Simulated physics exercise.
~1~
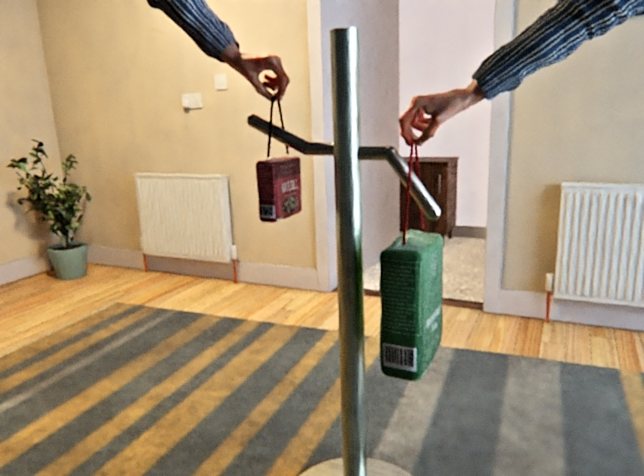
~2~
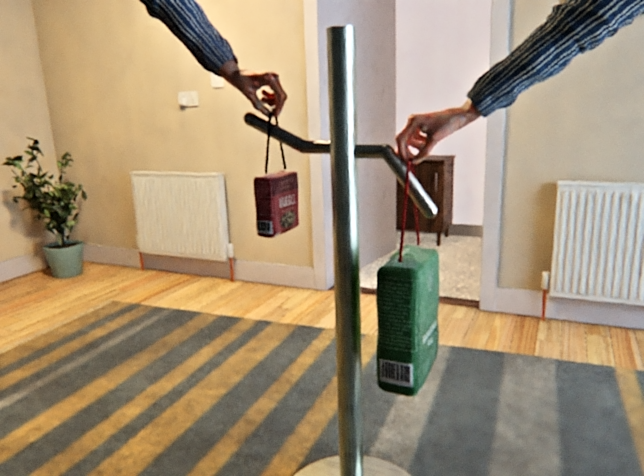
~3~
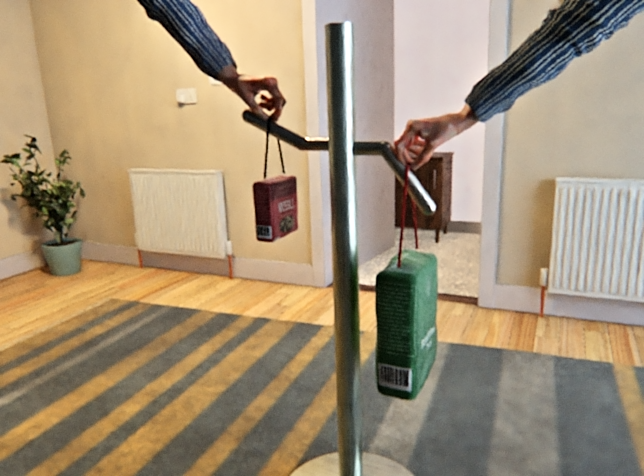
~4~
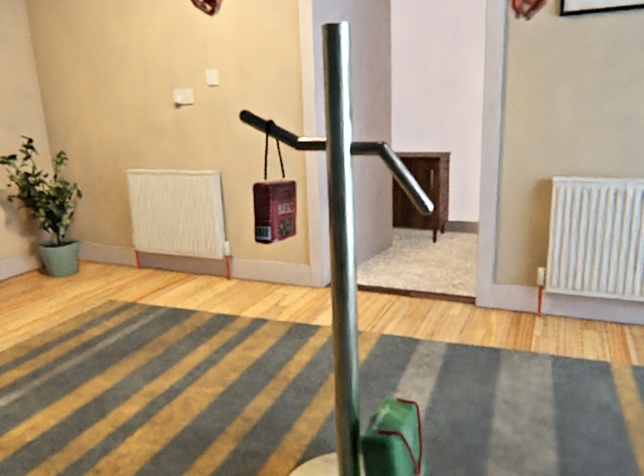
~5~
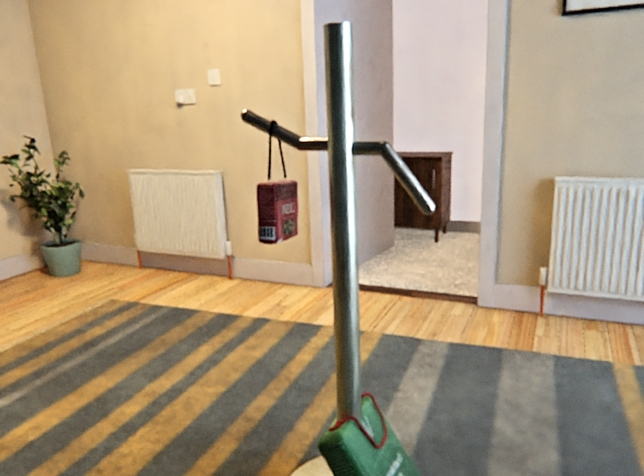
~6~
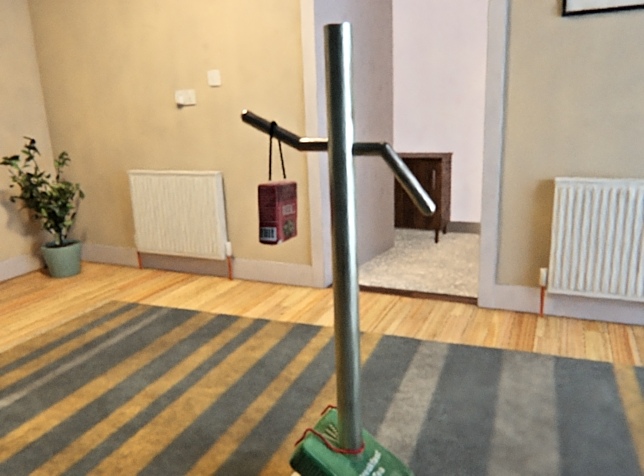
The video shows two hands lowering a red pouch and a green sack by their loops onto a metal post with two angled pegs. After the hands let go and withdraw, the pouch stays hanging on the left, while the sack drops from the right and ends leaning at the post's base.
